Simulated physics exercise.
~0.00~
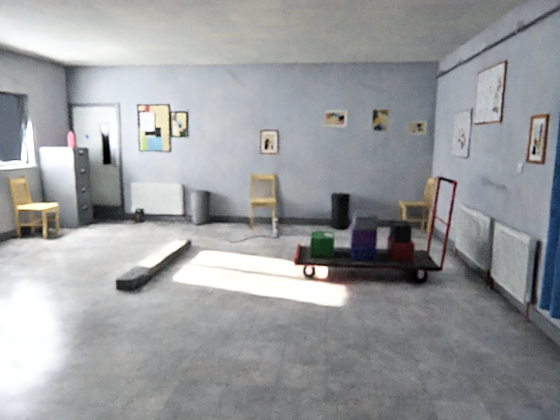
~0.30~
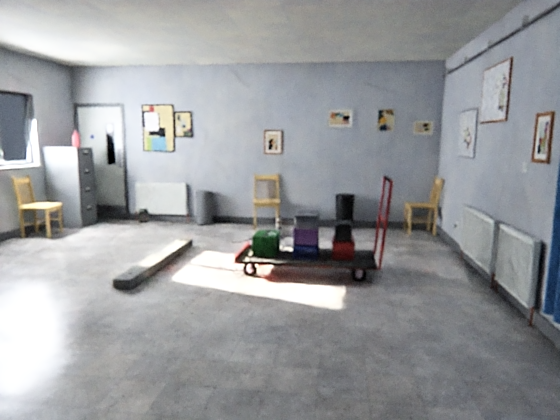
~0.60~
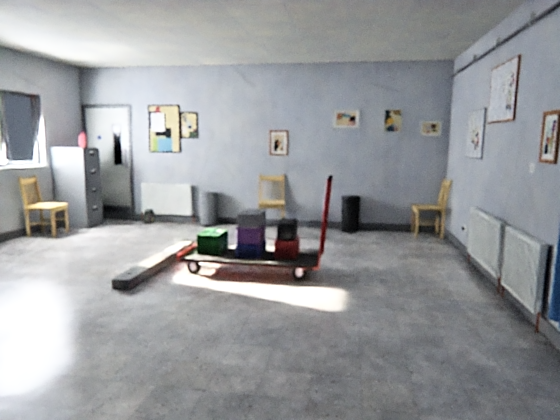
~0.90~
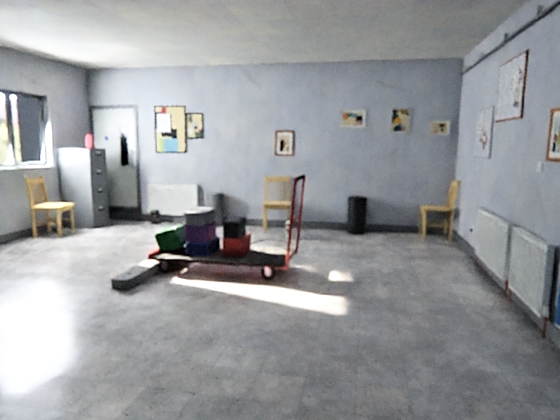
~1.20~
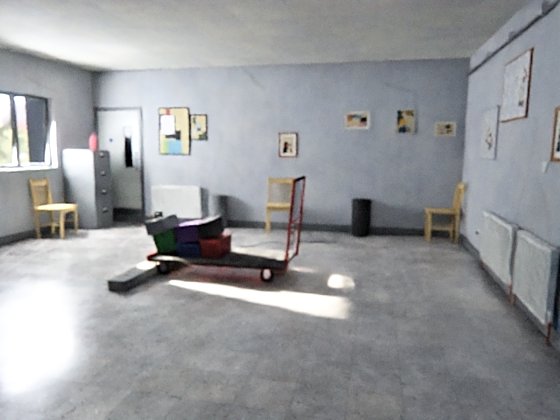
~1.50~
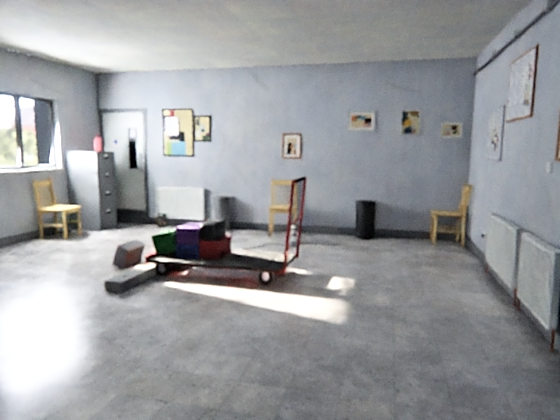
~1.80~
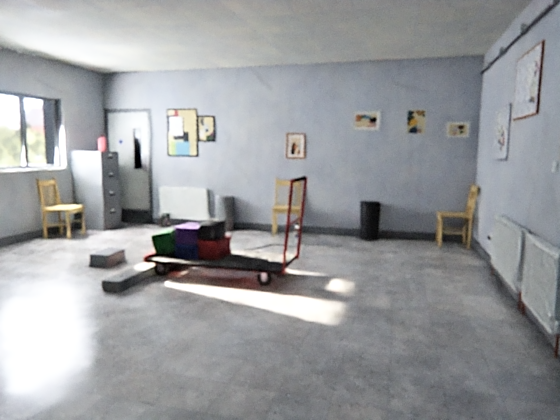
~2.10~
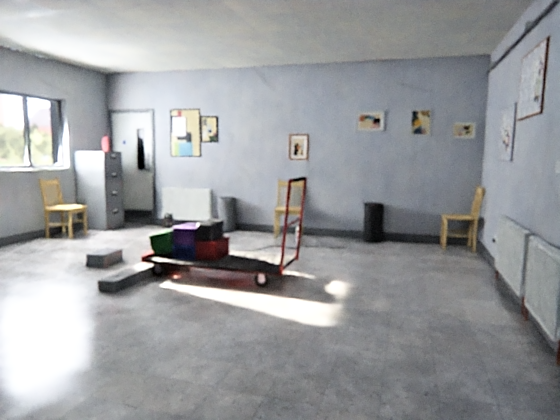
A flat trolley stacked with coloured boxes rolled left across a grey room and stopped abruptly at a low raised block, making the load slide forward; one grey box tumbled off onto the floor beyond it, while the others stayed aboard.
